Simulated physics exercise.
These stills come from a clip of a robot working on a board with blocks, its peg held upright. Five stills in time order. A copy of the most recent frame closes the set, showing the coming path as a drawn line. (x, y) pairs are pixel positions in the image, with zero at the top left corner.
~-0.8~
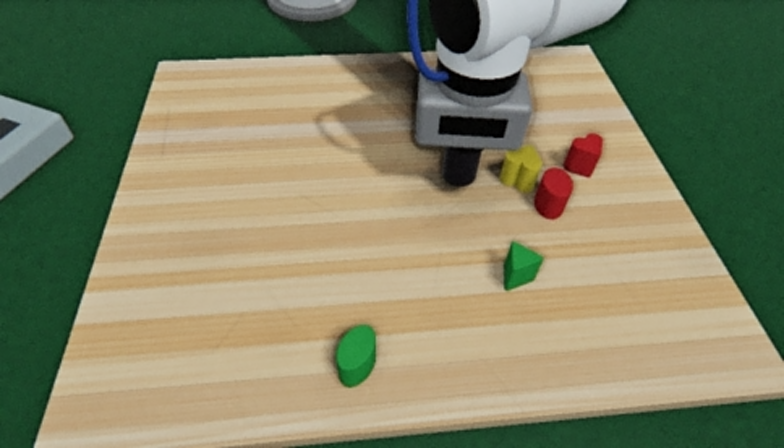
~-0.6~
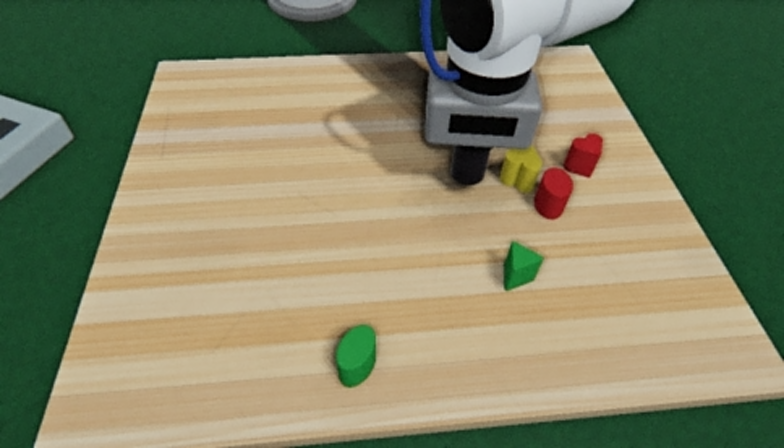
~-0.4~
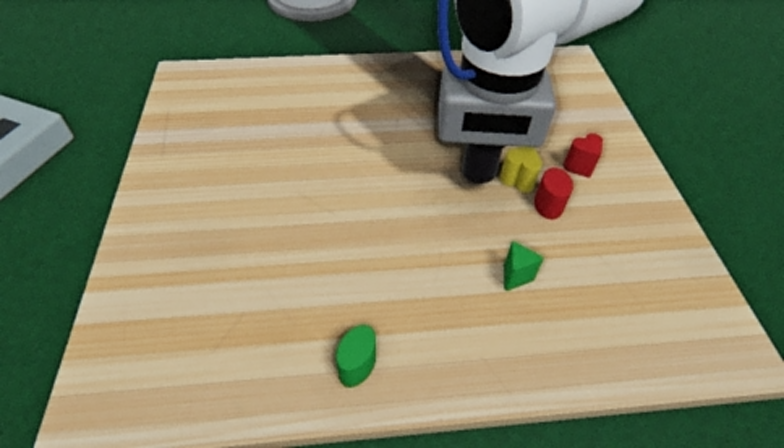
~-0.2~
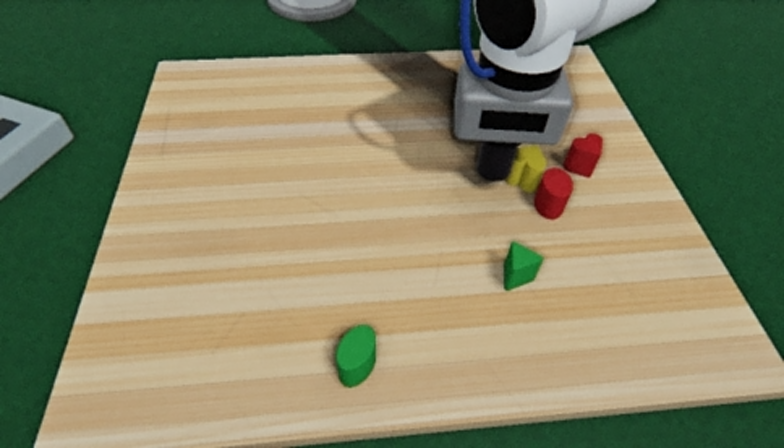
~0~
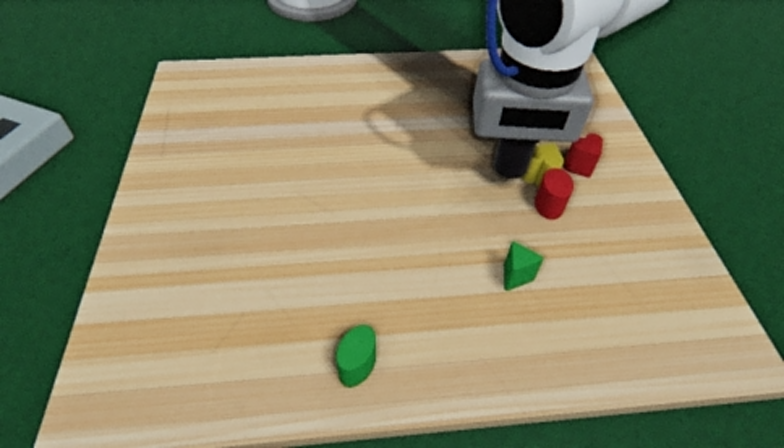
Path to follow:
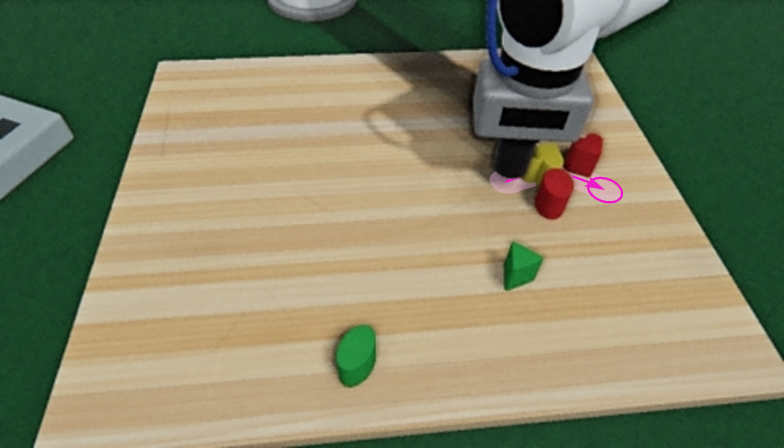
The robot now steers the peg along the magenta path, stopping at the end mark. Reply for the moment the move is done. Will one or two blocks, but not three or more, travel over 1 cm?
I believe so.
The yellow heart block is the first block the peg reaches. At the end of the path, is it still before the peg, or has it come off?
My prediction: In front.
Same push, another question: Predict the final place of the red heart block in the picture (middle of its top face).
It comes to (628, 141).
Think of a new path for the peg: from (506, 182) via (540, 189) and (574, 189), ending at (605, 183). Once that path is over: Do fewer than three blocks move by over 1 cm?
It seems not.
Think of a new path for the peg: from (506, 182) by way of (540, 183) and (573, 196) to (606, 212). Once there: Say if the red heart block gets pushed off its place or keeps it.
Moved away.
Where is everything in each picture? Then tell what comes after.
Peg's lower end at (459, 175); yellow heart block at (525, 156); red oval at (558, 181); red heart block at (590, 143), in the first frame.
Peg at (467, 174); blocks still, in the second frame.
Peg at (479, 172); blocks still, in the third frame.
Peg at (493, 170); yellow heart block at (530, 156), in the fourth frame.
Peg at (510, 167); yellow heart block at (547, 154); red oval at (559, 181); red heart block at (590, 143), in the fifth frame.
Drawn move, from (506, 182) over (537, 173) and (571, 176) to (605, 190).
The first path, step by step. One third of the way, peg at (543, 159); yellow heart block at (580, 151), turned 25° clockwise; red heart block at (608, 142).
Two thirds of the way, peg at (579, 162); yellow heart block at (616, 158), turned 50° clockwise; red heart block at (627, 141), turned 45° anticlockwise.
At the end, peg at (612, 176); yellow heart block at (648, 169), turned 65° clockwise; red oval still; red heart block at (628, 141), turned 55° anticlockwise.
